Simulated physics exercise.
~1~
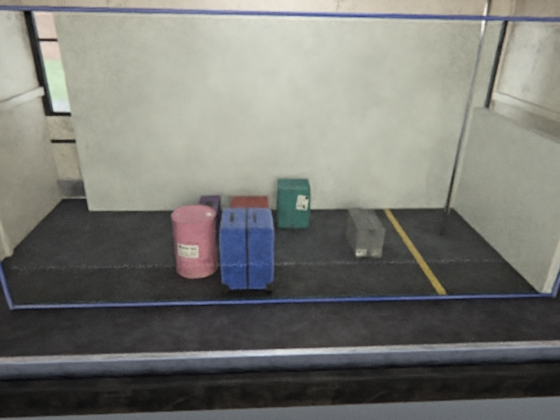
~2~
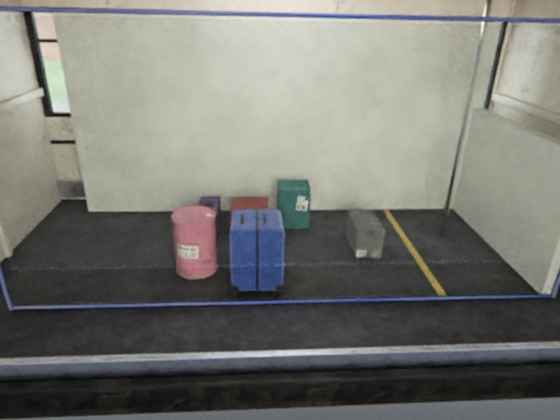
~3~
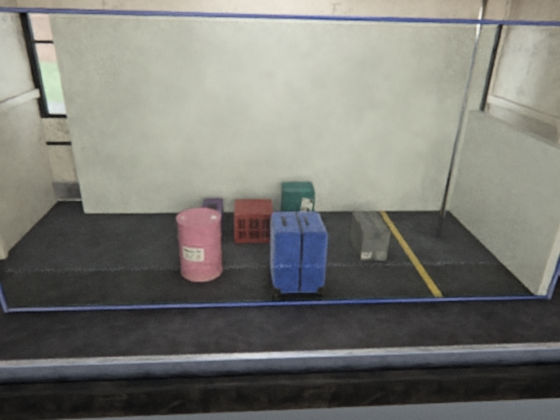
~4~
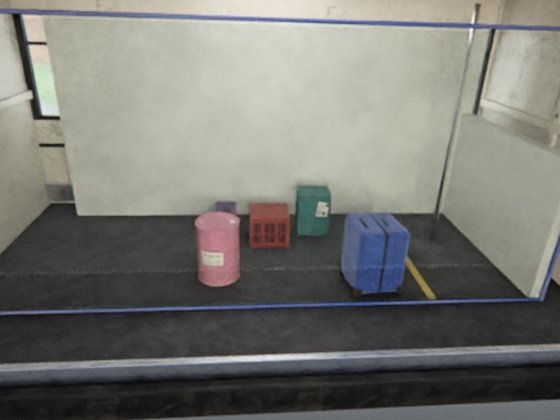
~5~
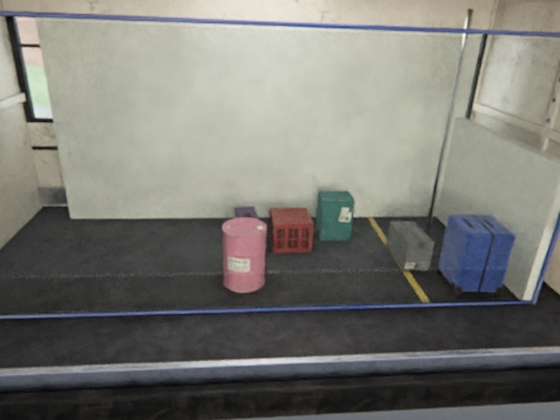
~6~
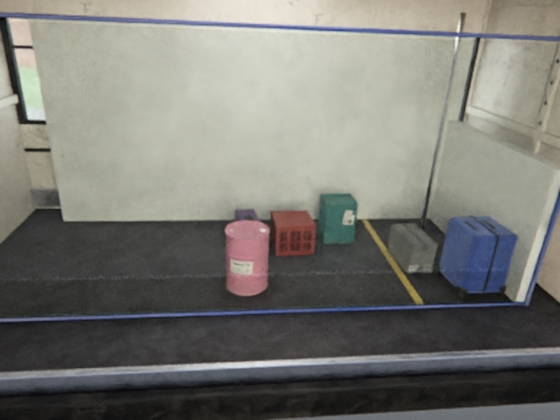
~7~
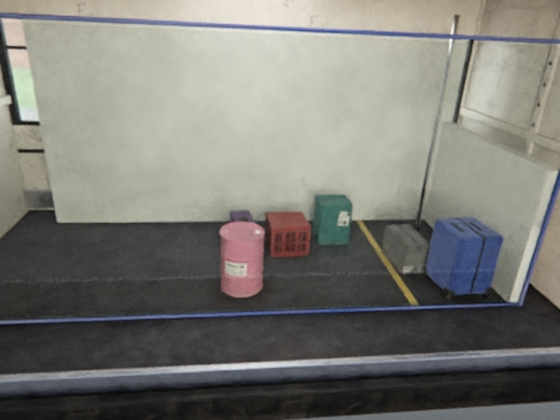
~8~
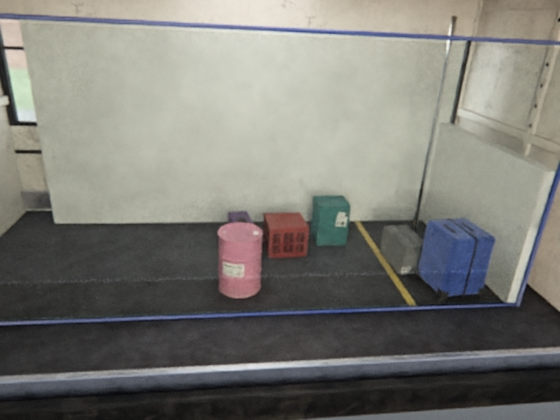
We see a blue wheeled case roll right across a dark floor, passing in front of a grey carton, while the carton, pink drum, red crate and teal pack shift right less; finally, the case and carton rest upright past the yellow line, the others left of it.
